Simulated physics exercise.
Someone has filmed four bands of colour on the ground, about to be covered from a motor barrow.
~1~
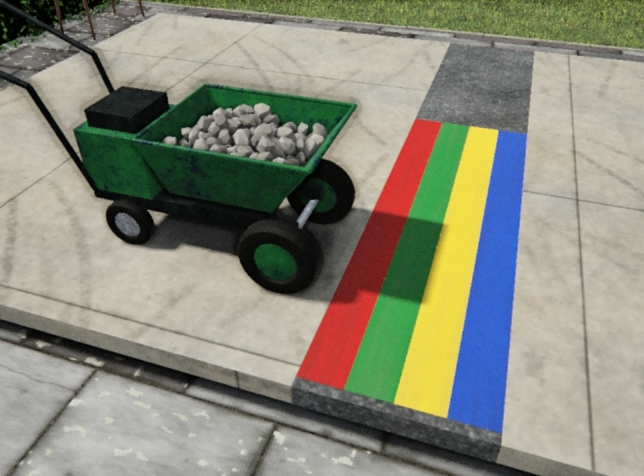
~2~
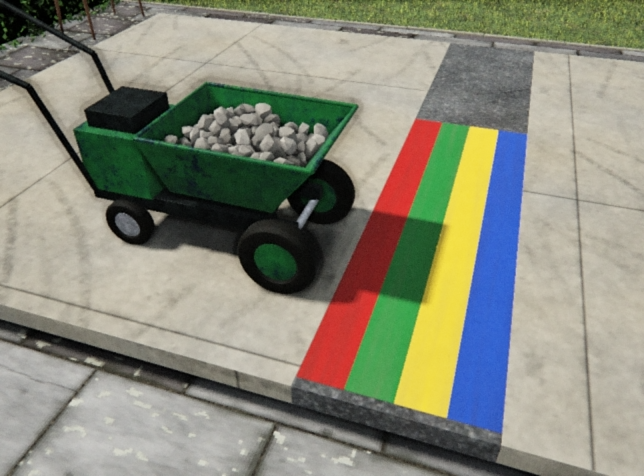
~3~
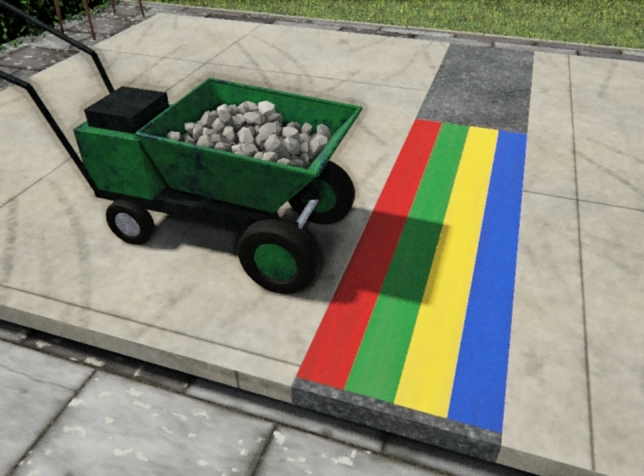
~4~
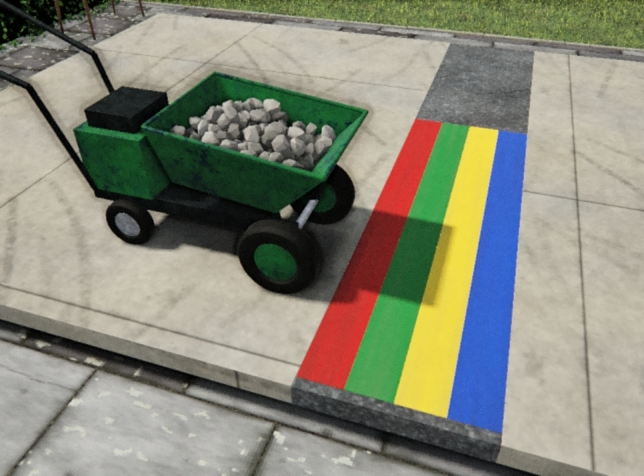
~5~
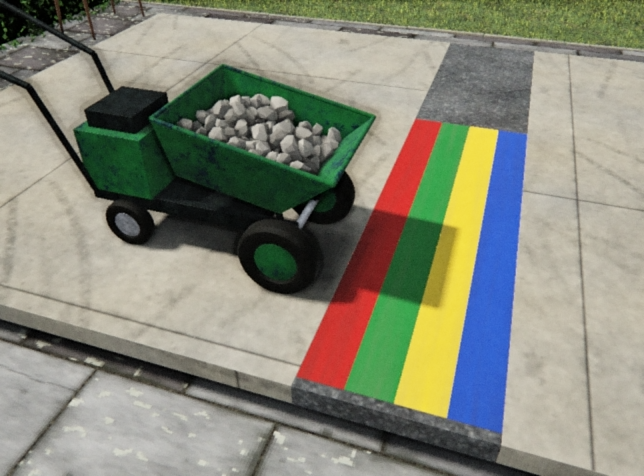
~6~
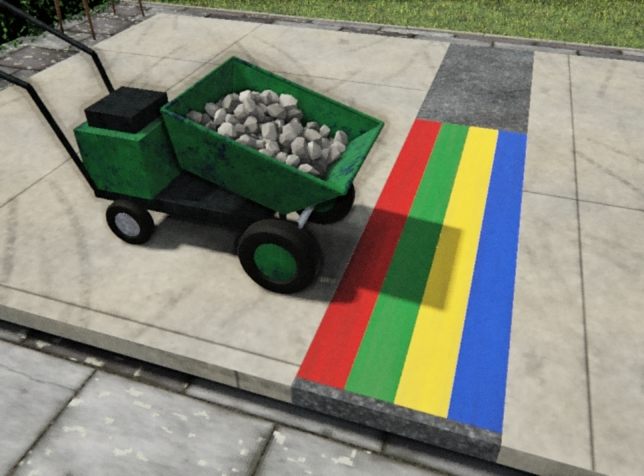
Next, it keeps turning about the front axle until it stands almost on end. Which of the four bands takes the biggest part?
The yellow one gets the largest share.
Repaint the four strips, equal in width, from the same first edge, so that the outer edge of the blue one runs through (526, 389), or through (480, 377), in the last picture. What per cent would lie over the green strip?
First some 30, then 10 per cent.
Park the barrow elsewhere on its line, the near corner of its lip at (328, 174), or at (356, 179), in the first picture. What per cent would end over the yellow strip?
First some 40, then 20 per cent.
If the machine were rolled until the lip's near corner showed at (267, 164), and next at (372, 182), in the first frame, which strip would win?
First that green strip, then the blue one.
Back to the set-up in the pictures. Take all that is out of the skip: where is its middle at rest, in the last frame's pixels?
At about (451, 280).
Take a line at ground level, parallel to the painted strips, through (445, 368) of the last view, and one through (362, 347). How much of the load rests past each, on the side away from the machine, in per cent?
First some 30, then 70 per cent.
Soon, skip tipped steeply; all in the skip.
A while on, skip tipped right over; most in the skip; a small part over the green strip; a small part over the yellow strip.
Towards the end, skip tipped right over; about a quarter in the skip; about a quarter over the green strip; about a third over the yellow strip; a small part over the blue strip; a small part off the paint.
Finally, skip tipped right over; about a quarter in the skip; none over the red strip; about a quarter over the green strip; about a third over the yellow strip; about a quarter over the blue strip; a small part off the paint.
